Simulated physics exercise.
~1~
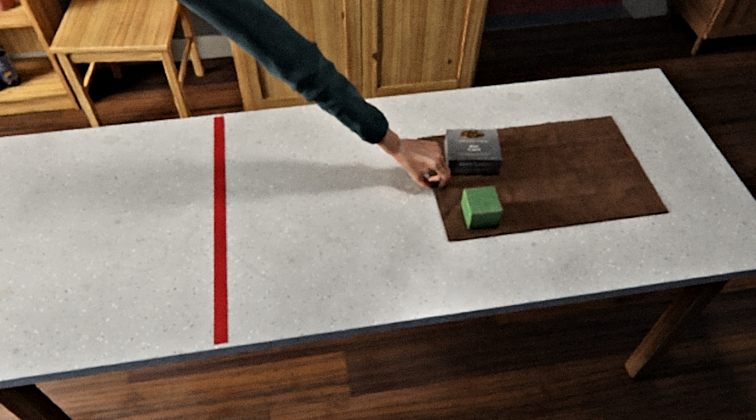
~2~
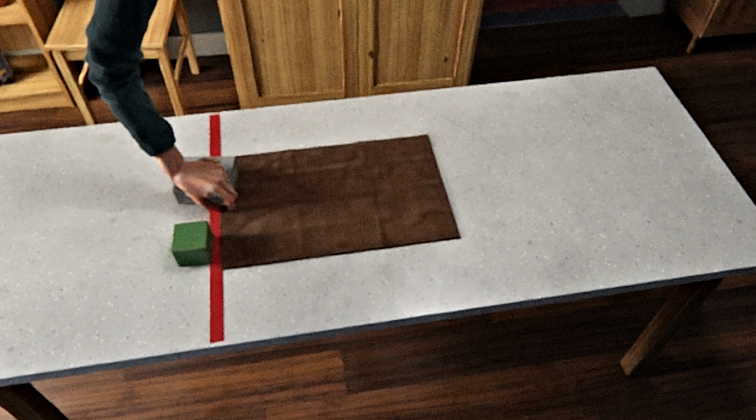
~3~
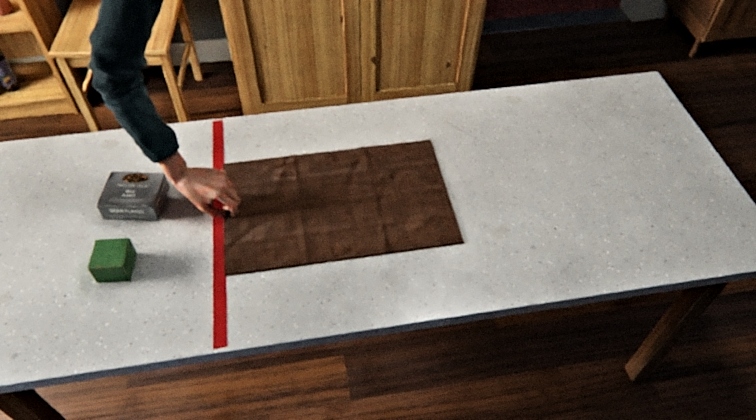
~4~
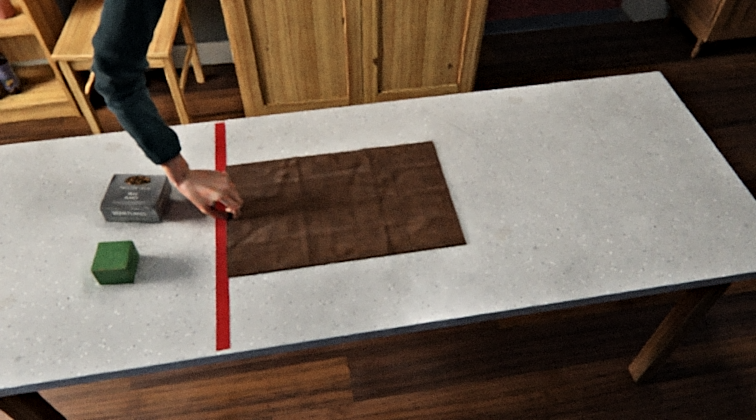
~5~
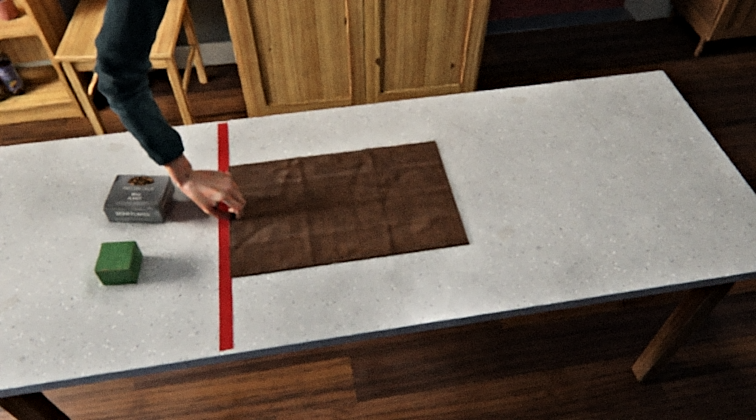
At first, a green block and a grey packet rest near the left end of a brown place mat, on a pale table with a strip of red tape across it. A hand grips the mat's left edge and draws it leftward, carrying both objects along. The hand stops as the edge reaches the tape, but the block and packet keep going, sliding off the front of the cloth onto the bare table. They come to rest left of the tape, the packet behind the block, while the hand stays on the still mat.
